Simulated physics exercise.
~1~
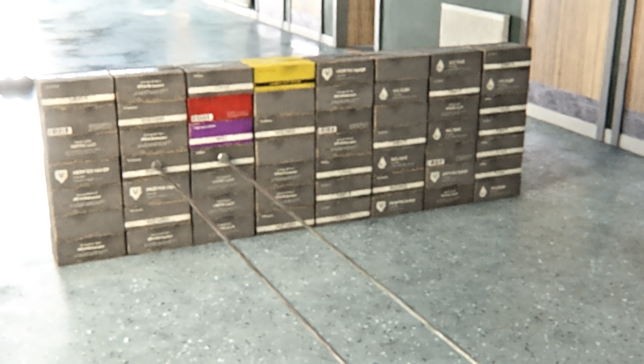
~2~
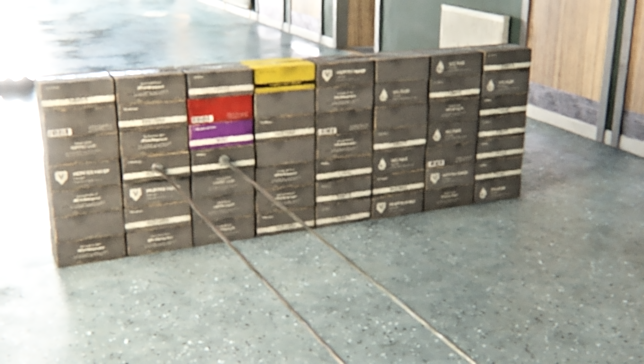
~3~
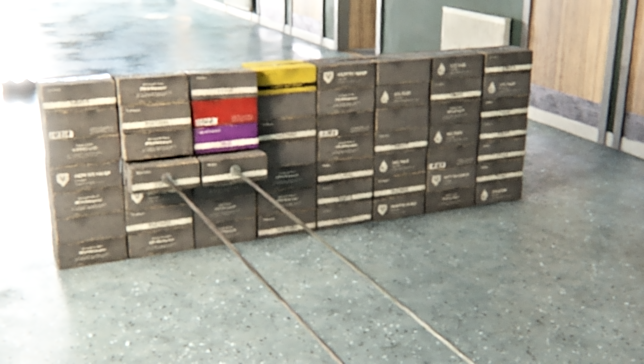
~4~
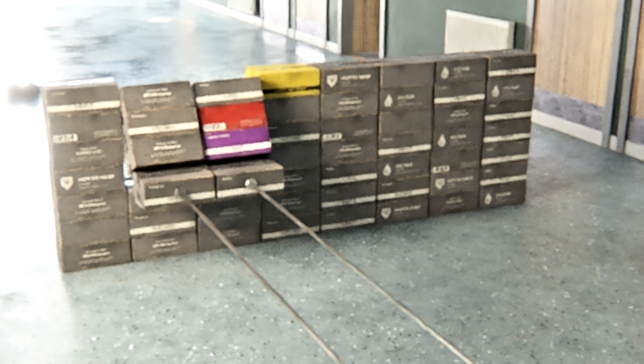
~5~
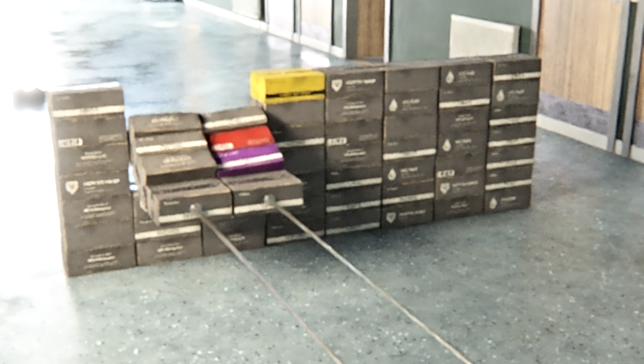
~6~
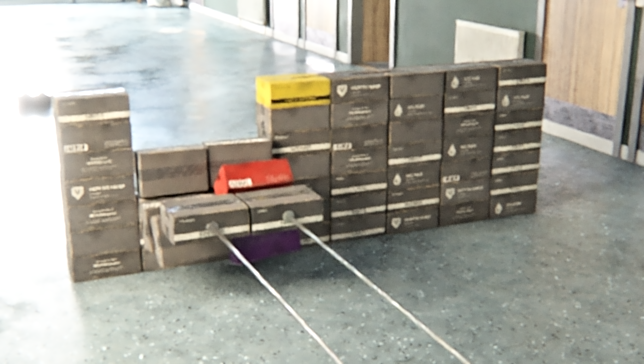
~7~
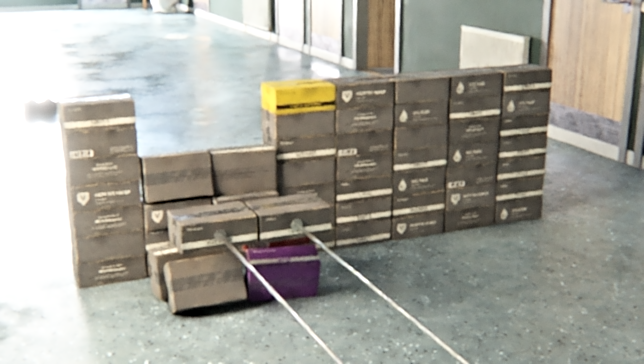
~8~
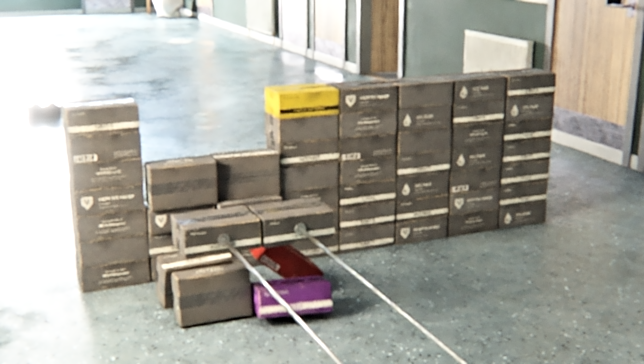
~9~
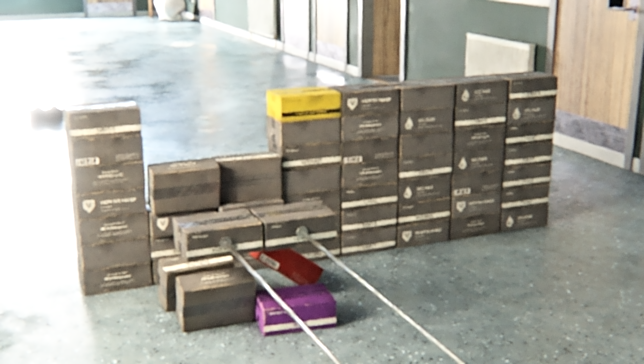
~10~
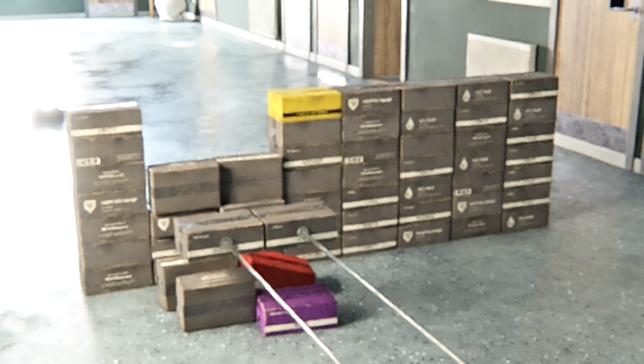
Two boxes being pulled by rods from a stacked wall, sending red and purple boxes tumbling while the yellow one stays put.
